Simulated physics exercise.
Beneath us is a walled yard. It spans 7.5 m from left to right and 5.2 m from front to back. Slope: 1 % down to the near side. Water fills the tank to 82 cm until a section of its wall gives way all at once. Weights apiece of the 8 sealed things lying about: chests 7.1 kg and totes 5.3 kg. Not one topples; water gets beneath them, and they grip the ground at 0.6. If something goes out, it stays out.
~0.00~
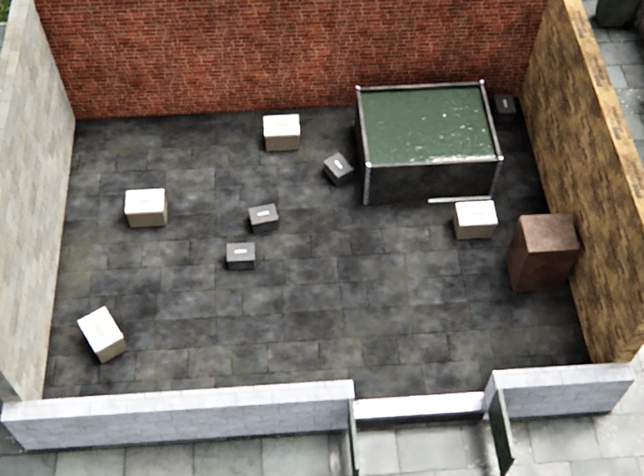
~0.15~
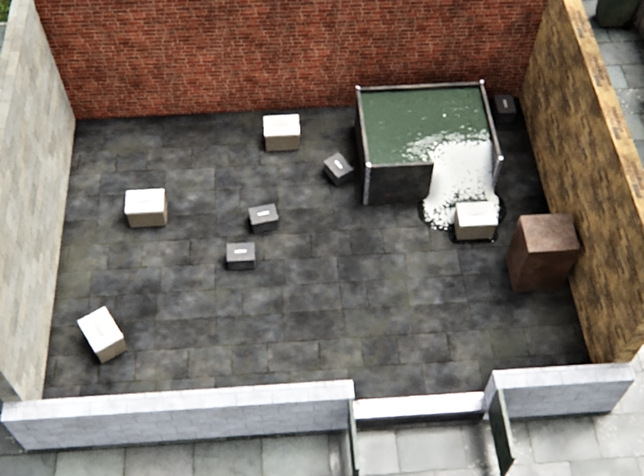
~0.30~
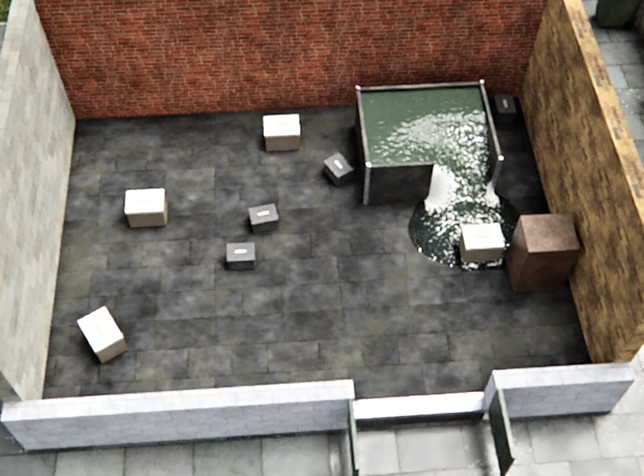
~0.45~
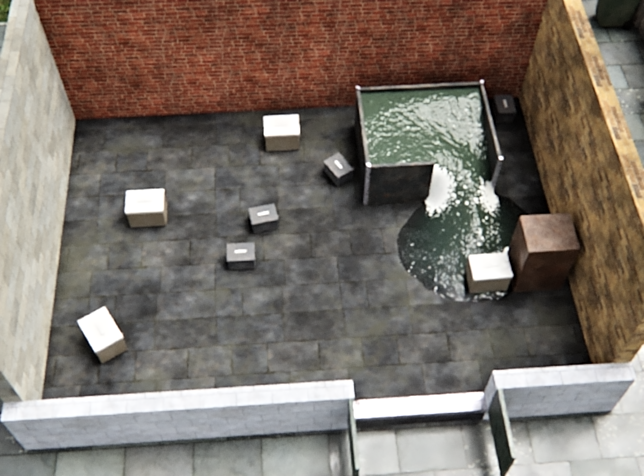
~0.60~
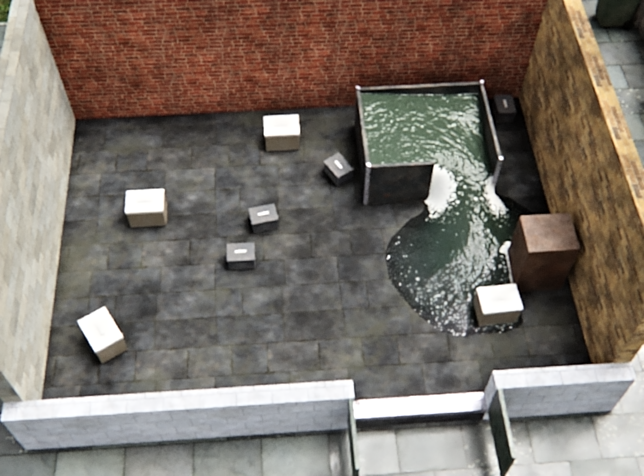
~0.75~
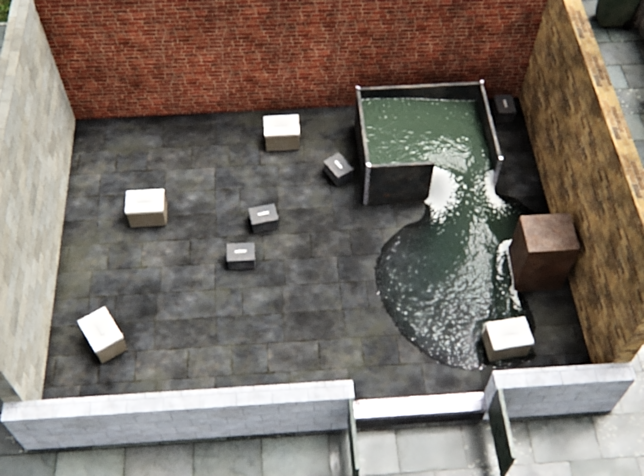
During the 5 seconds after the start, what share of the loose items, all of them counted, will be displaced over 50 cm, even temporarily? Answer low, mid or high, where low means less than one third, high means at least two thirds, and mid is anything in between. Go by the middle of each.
Low.
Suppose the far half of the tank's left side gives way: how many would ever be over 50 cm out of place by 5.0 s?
You'd get 4 in that case.
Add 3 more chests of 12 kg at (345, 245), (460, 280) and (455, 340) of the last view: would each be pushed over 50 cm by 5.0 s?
Below, above, above.
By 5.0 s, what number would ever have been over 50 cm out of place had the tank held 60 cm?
It would come to 1 of them.
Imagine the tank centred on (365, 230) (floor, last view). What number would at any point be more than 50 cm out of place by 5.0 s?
That gives 0 of them.
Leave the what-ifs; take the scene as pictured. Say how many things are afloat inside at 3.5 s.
Then: 2.
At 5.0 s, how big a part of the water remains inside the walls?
About 66 in a hundred parts of the water.
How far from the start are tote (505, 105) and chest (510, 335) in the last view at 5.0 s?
10 cm, then 200 cm.
After 1.1 s 1 of 8 are over 50 cm from their spots; 1 afloat.
After 2.2 s 1 of 8 are over 50 cm from their spots; 1 afloat.
After 3.5 s 1 of 8 are over 50 cm from their spots; 2 afloat.
After 5.0 s 1 of 8 are over 50 cm from their spots, and 1 have been at some point; 2 afloat.
